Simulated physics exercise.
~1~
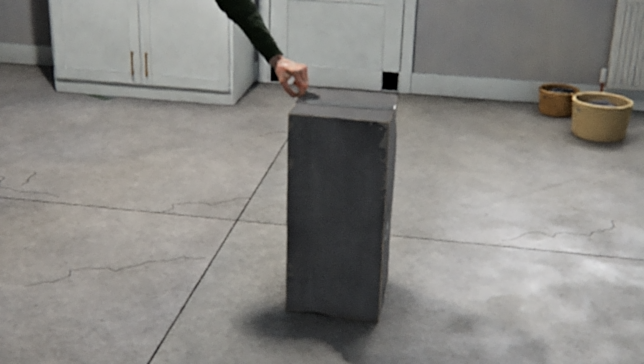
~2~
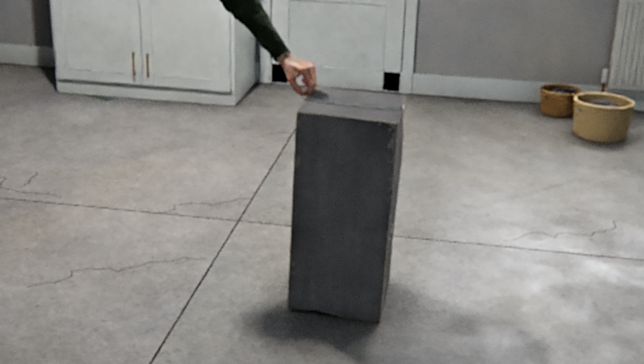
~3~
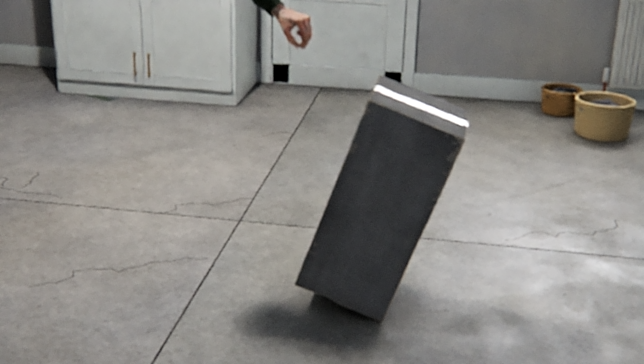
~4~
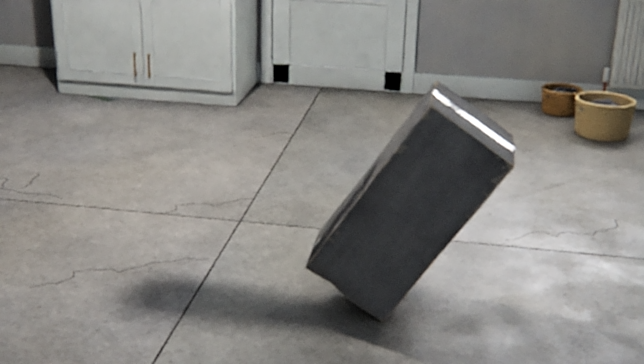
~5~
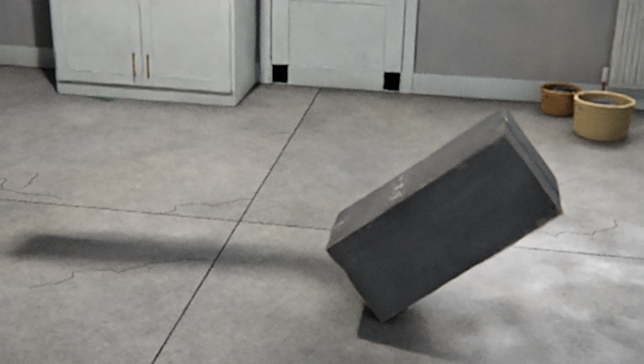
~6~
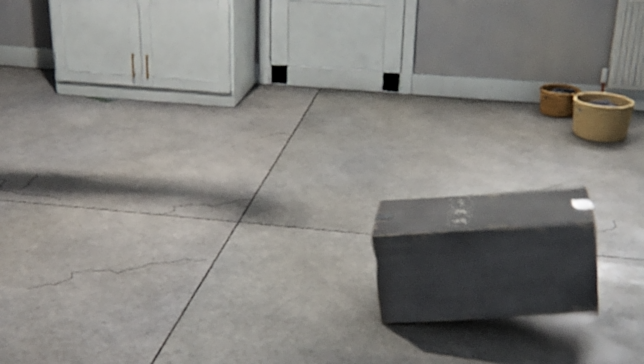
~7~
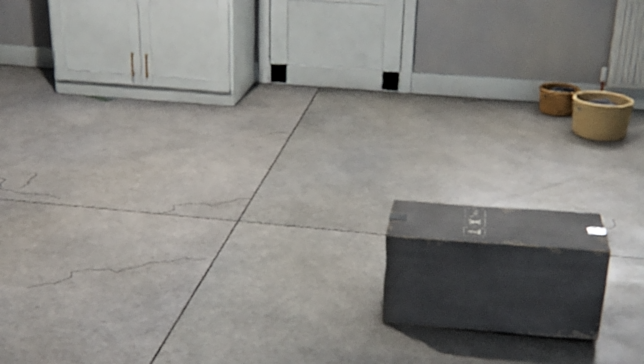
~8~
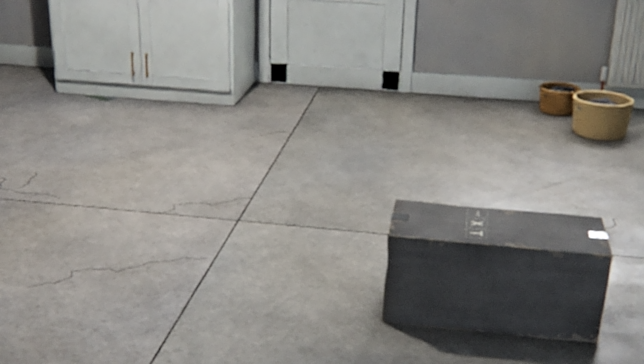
A tall dark grey box standing on a concrete floor was pushed near its top by a hand, which let go and drew back. The box tipped to the right, leaned further and further, and toppled over, ending up lying on its side.
